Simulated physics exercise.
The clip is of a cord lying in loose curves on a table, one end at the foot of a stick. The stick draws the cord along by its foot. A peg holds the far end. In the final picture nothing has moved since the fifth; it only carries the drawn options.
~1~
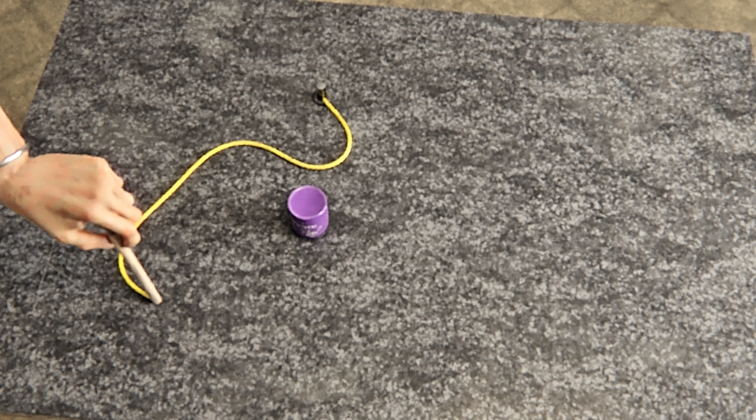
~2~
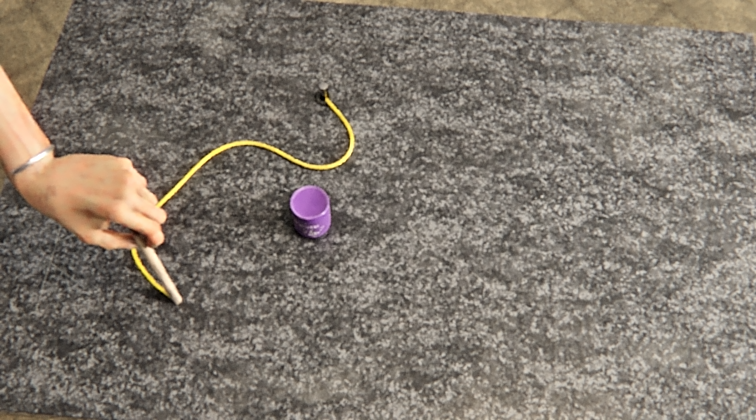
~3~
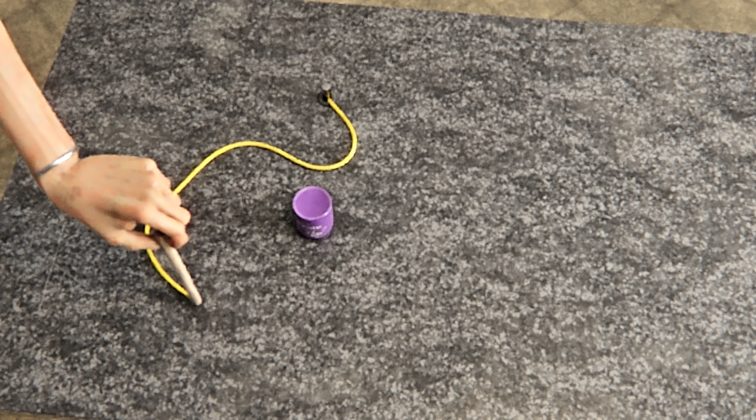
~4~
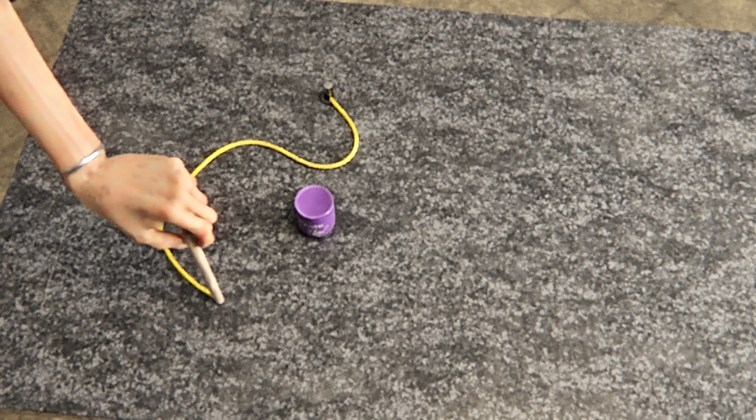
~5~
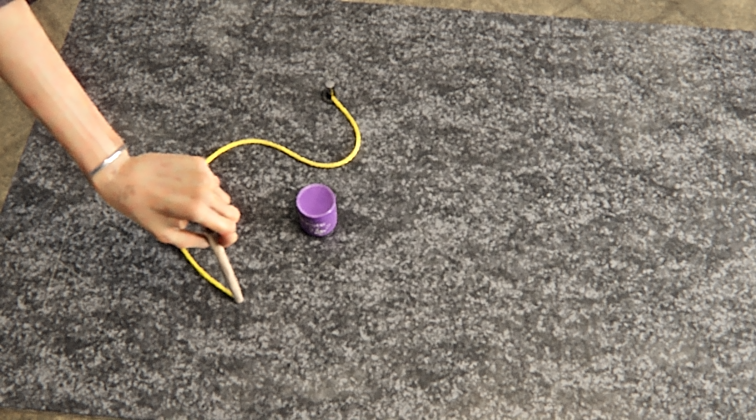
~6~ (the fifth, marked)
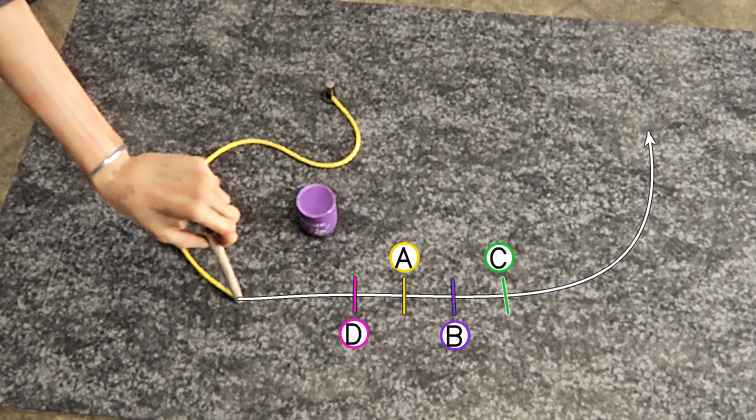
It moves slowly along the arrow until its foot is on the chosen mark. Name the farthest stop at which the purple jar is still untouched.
Stop at A.
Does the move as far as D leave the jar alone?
Yes.
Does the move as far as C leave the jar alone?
No.
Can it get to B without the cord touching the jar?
No.
On the marked copy, A at (404, 296); B at (453, 297); C at (505, 296); D at (355, 295); the route from (239, 299) via (528, 294) to (648, 132).
Following A. Soon after the start, foot of the stick (297, 297), middle of the cord (238, 144).
Later, foot of the stick (355, 295), middle of the cord (240, 150).
In the end, foot of the stick (404, 296), middle of the cord (249, 164); nothing has been touched.
As for the rest, B brings the cord against the jar; C brings the cord against the jar; D is safe but short.
